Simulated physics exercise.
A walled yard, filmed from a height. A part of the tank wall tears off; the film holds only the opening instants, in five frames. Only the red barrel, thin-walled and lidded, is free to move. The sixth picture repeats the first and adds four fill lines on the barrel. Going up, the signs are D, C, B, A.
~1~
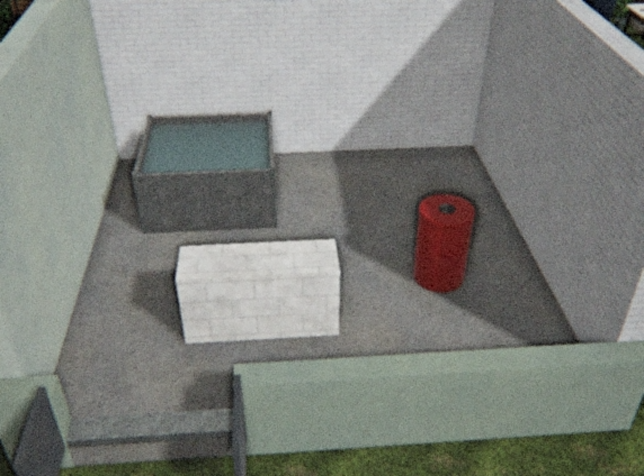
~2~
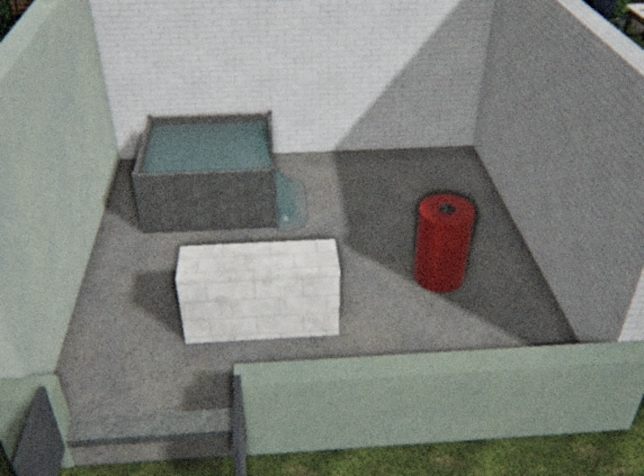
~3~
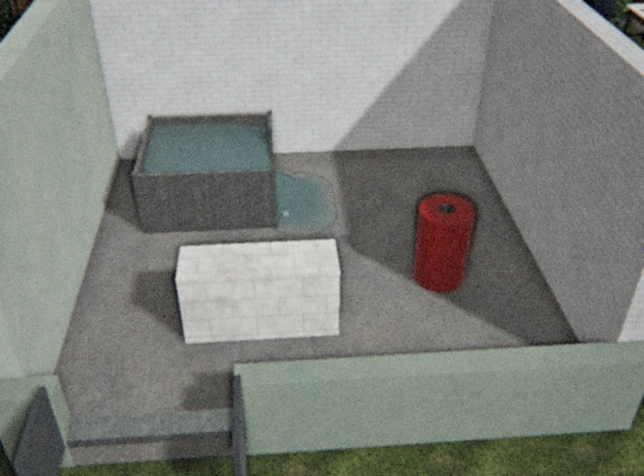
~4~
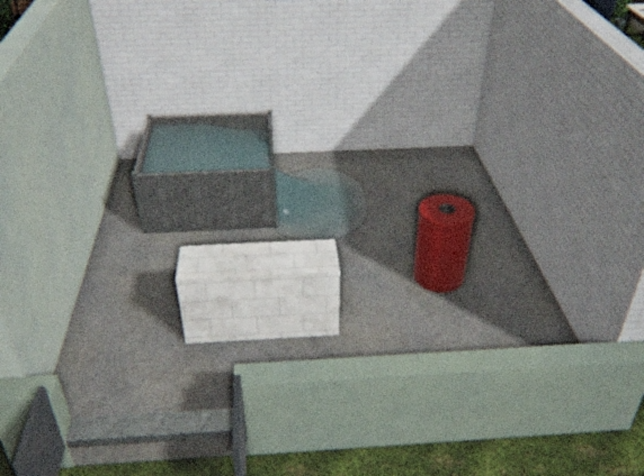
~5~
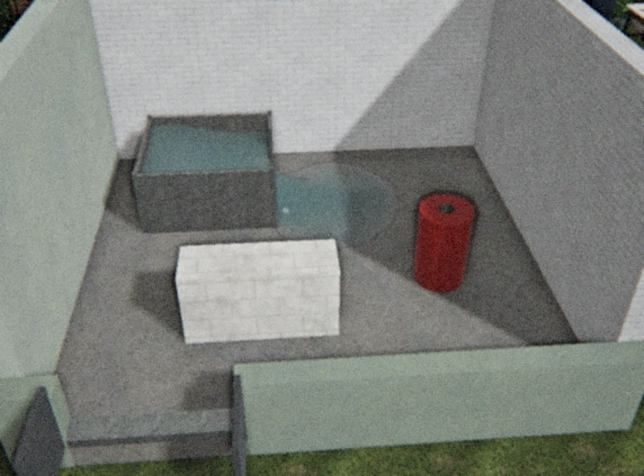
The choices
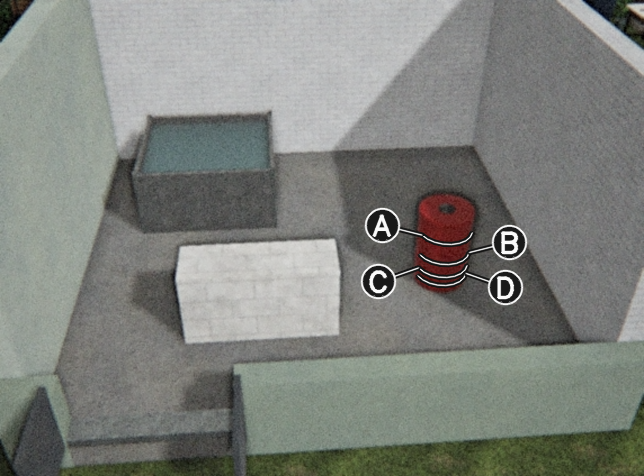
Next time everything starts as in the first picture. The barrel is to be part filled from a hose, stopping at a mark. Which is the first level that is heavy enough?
Go for C.
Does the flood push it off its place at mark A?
No, that is safe.
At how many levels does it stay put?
Three of the four.
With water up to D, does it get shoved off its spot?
Yes, it does.
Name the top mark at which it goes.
Mark D.
On the marked copy, A at (451, 244); B at (448, 264); C at (446, 277); D at (445, 285); from the bottom up D, C, B, A.
With A, it does not move.
With B, it does not move.
With C, it does not move.
With D, it is pushed about twice its own width away.
